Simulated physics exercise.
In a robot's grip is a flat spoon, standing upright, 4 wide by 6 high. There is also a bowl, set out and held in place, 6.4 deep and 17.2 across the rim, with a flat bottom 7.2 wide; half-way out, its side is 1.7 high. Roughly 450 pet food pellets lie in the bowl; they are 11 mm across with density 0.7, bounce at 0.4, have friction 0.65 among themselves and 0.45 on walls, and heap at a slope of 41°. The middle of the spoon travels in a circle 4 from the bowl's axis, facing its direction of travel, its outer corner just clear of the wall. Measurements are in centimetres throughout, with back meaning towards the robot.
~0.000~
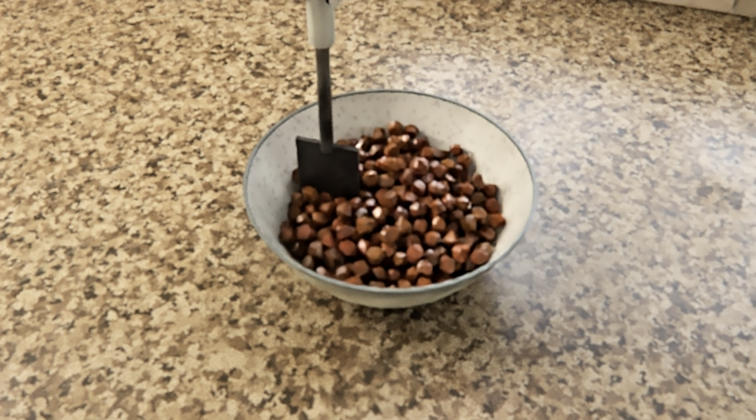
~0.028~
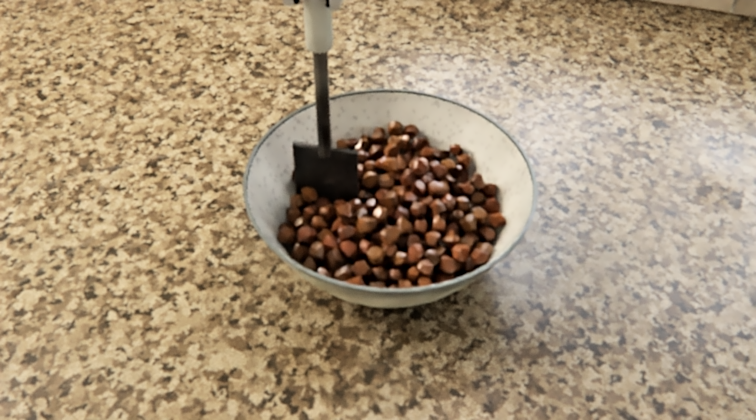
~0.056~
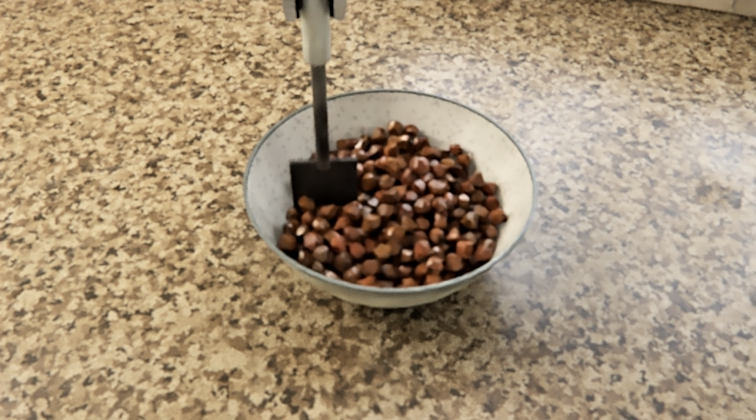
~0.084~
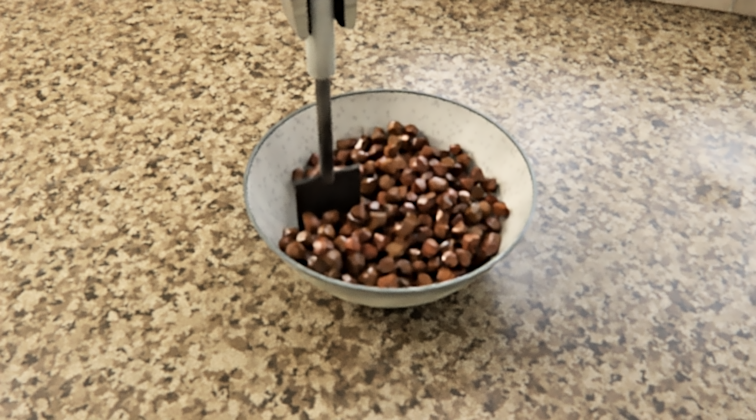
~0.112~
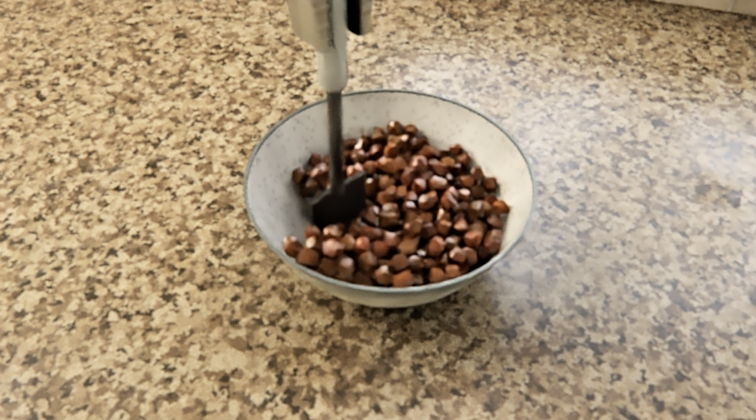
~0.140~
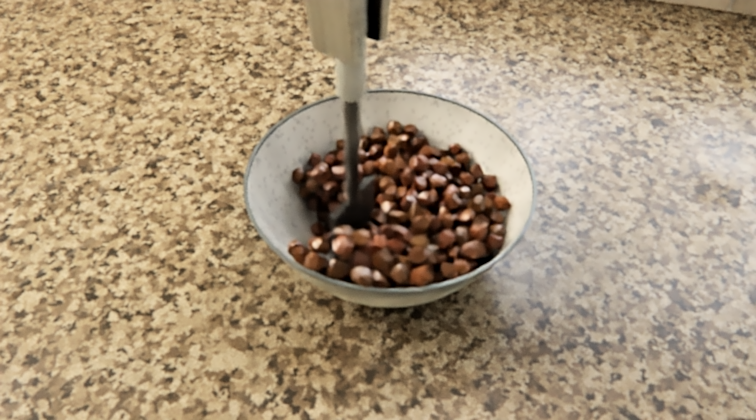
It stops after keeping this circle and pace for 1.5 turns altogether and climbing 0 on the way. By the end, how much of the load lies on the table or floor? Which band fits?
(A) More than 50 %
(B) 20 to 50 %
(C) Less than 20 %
Option B: 20 to 50 %.
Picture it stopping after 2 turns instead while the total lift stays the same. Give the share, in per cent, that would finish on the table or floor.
Estimate: Near 45 %.
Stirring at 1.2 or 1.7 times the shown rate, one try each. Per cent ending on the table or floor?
Around 45 percent for the first try and 55 percent for the second.
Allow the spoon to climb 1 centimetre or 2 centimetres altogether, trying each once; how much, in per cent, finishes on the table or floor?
Some 35 and some 30 per cent.
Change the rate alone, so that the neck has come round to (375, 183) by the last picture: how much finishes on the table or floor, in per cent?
Roughly 45 percent of it.
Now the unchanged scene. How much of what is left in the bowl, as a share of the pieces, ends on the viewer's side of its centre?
Roughly 30 percent of it.
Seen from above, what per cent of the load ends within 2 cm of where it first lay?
5 %.
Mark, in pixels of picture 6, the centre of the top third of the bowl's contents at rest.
I'd put it at about (454, 165).
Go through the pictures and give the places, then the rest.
The first frame shows the spoon neck at (326, 123), 0° round; upper third of the load around (392, 200), from x 290 to 500, top at y 130; 450 in the bowl.
The second frame shows the spoon neck at (324, 128), 6° round; upper third of the load around (391, 200), from x 285 to 500, top at y 130.
The third frame shows the spoon neck at (322, 140), 22° round; upper third of the load around (392, 211), from x 285 to 500, top at y 130.
The fourth frame shows the spoon neck at (326, 154), 39° round; upper third of the load around (394, 221), from x 285 to 500, top at y 130.
The fifth frame shows the spoon neck at (336, 166), 56° round; upper third of the load around (399, 228), from x 290 to 500, top at y 130.
The sixth frame shows the spoon neck at (352, 176), 73° round; upper third of the load around (404, 235), from x 295 to 500, top at y 130; 450 in the bowl.
After 0.44 s, 255° round, highest piece 9 above the table; 378 in the bowl, 46 on the table or floor, 26 in flight or on the tool.
After 0.73 s, 77° round, highest piece 9 above the table; 319 in the bowl, 118 on the table or floor, 13 in flight or on the tool.
After 1.08 s, 180° round, highest piece 7 above the table; 280 in the bowl, 170 on the table or floor.
After 1.78 s, 180° round, highest piece 7 above the table; 280 in the bowl, 170 on the table or floor.
In the end, 280 in the bowl, 170 on the table or floor. That is 38 % on the table or floor.
